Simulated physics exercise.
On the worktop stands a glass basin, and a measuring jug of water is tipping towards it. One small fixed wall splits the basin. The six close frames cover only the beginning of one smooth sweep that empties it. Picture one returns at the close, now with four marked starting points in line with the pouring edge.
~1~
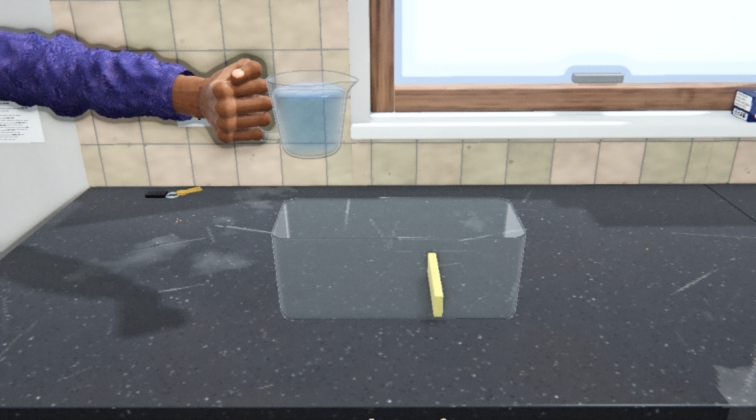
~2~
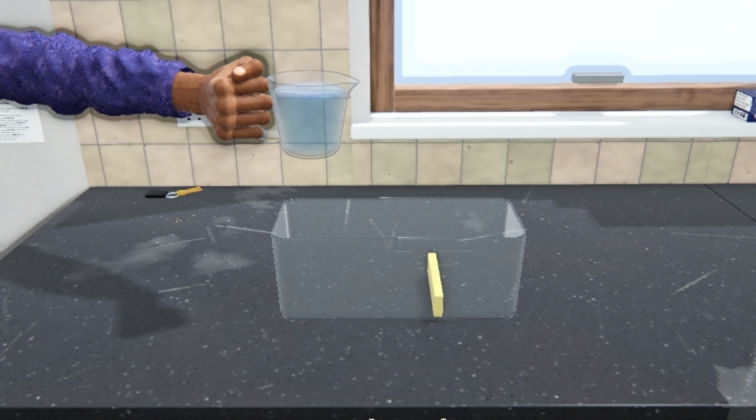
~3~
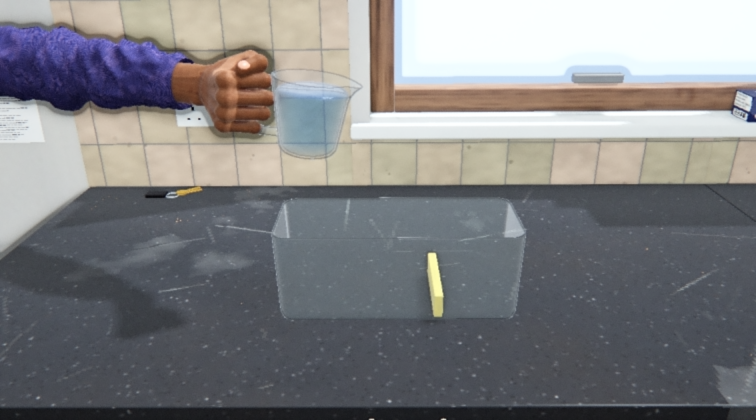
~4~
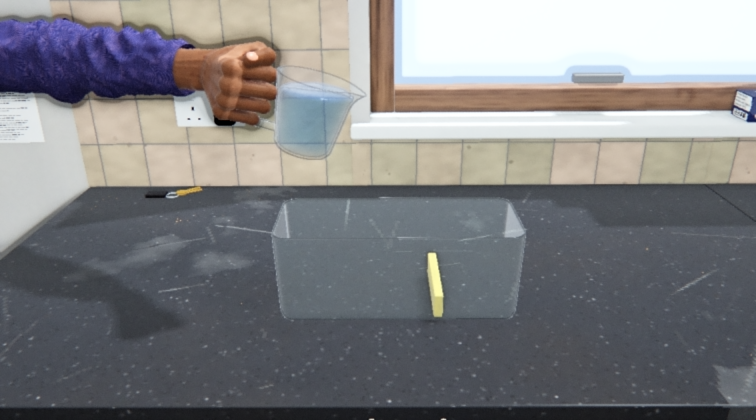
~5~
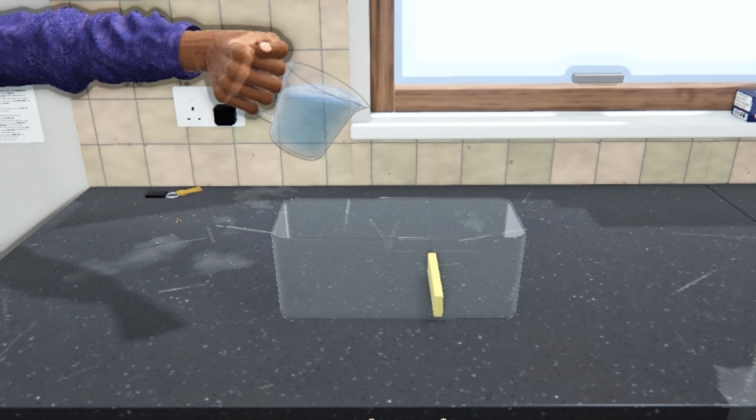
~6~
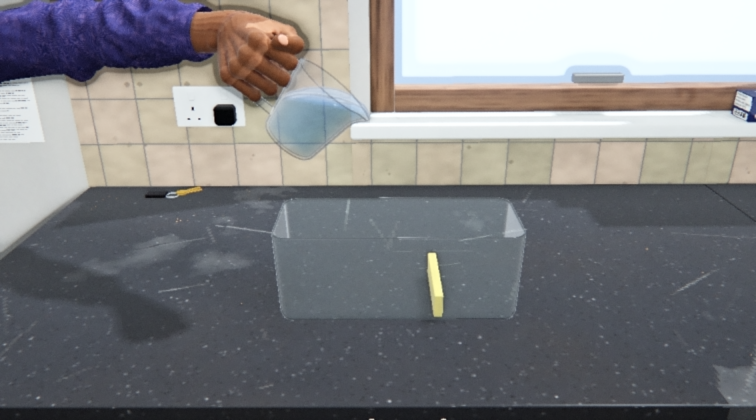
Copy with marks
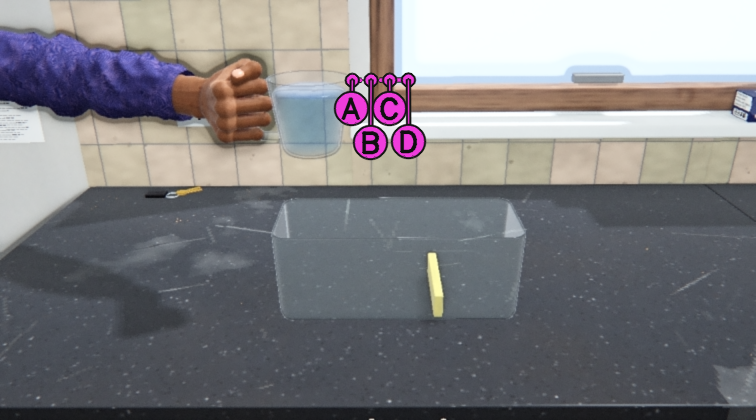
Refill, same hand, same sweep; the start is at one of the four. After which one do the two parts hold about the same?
Best: D.
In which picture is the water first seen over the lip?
Picture 6.
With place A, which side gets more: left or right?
More ends on the left.
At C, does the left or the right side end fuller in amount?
The left side.
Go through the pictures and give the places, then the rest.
Upright, lip at (357, 80); basin from (281, 315) to (515, 315); top of the wall at (435, 273); nothing has left yet.
Upright, lip at (359, 81); nothing has left yet.
Tipped about 7°, lip at (362, 86); nothing has left yet.
Tipped about 16°, lip at (365, 95); nothing has left yet.
Tipped about 27°, lip at (368, 106); nothing has left yet.
Tipped about 41°, lip at (369, 119); water is over the lip, down to (369, 119).
On the marked copy, A at (352, 80); B at (371, 80); C at (389, 80); D at (408, 79).
With A, about 80 % ends left of the wall and 14 % right of it; 6 % is lost outside.
With B, about 84 % ends left of the wall and 12 % right of it; 4 % is lost outside.
With C, about 71 % ends left of the wall and 25 % right of it; 4 % is lost outside.
With D, about 50 % ends left of the wall and 46 % right of it; 4 % is lost outside.
